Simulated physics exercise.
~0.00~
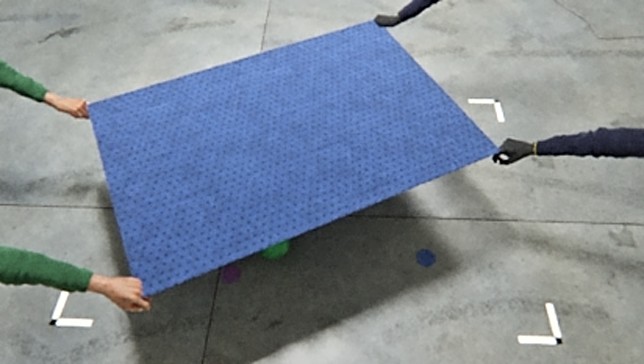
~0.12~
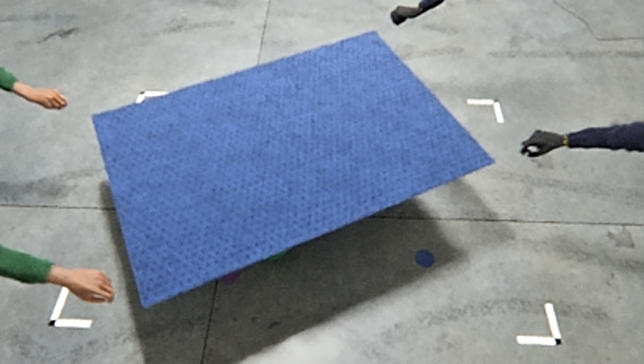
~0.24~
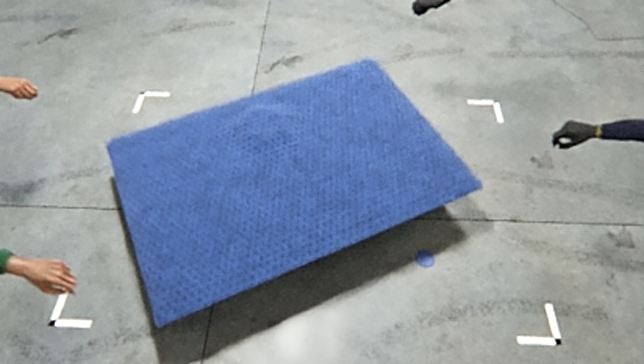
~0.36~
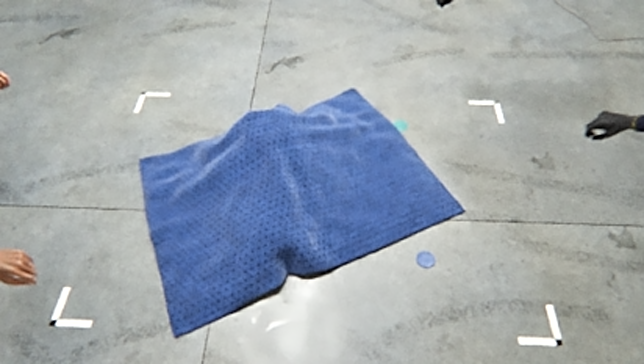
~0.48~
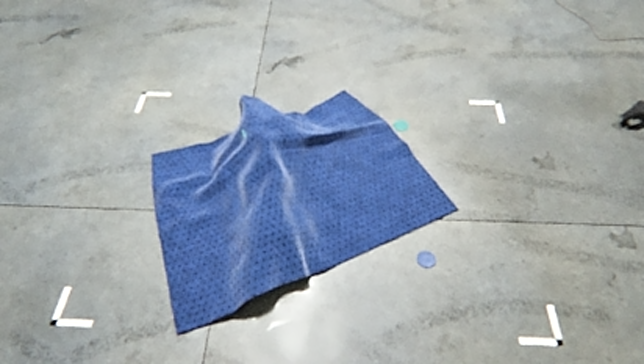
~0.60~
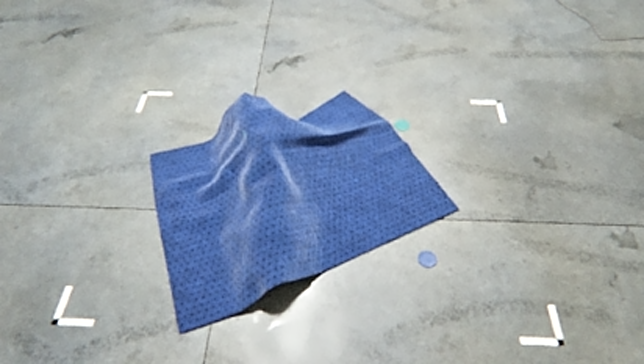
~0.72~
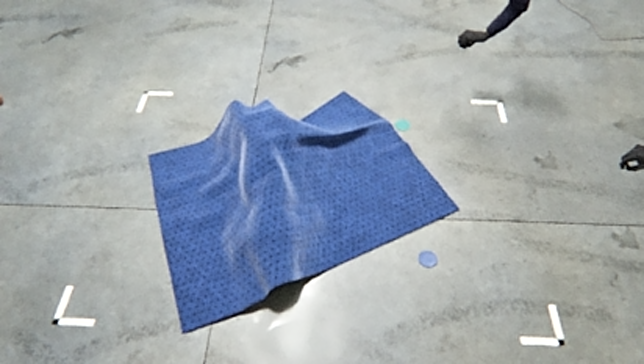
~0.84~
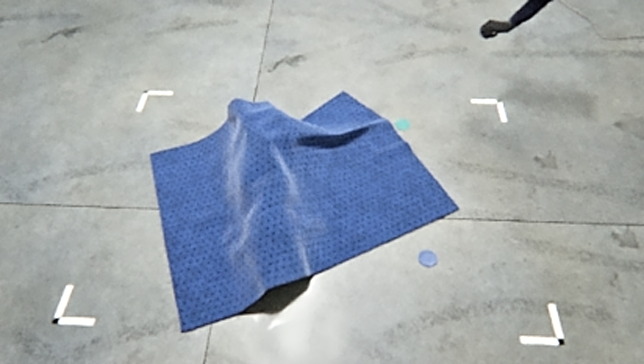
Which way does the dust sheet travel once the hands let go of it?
It moves down, dropping onto the floor and coming to rest in raised folds.
